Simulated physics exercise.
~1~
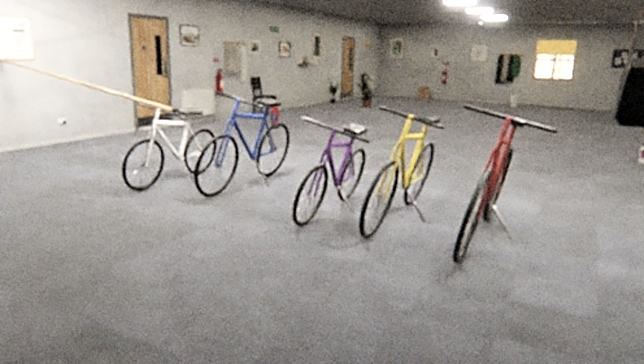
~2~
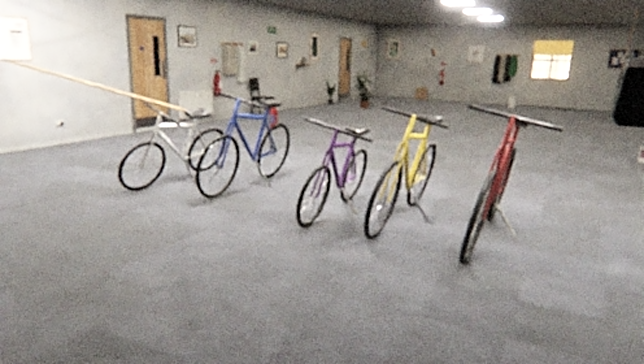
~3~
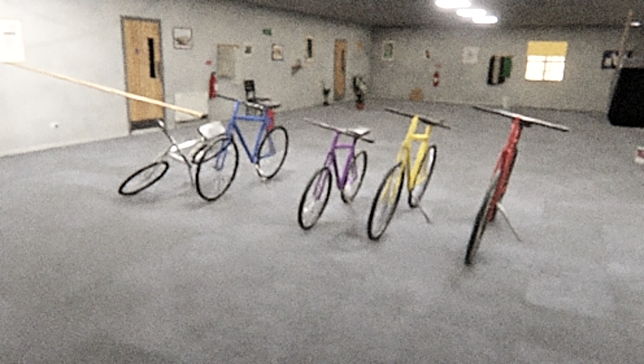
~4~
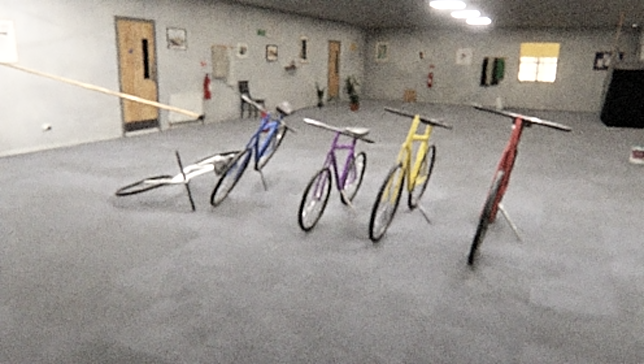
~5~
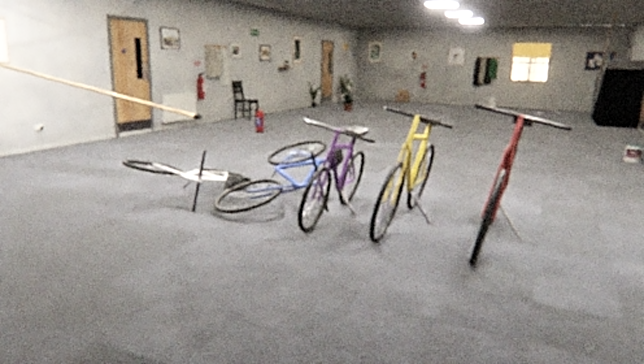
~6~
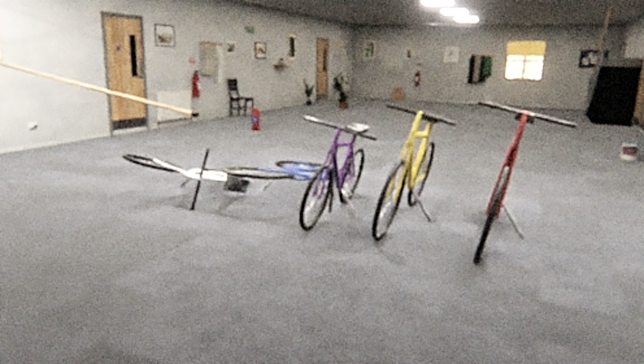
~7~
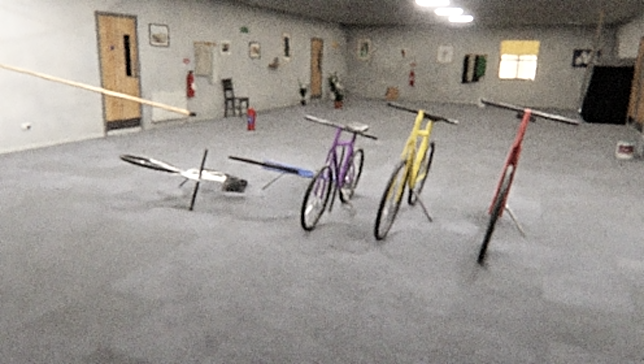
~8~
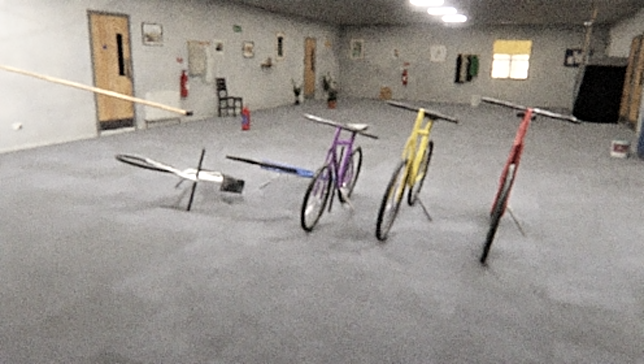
The video shows five bicycles standing in a row in a large carpeted room as a long pole tips the white one at the left end; it falls against the blue one, which topples too, and both lie on the floor while the purple, yellow and red bicycles remain upright.
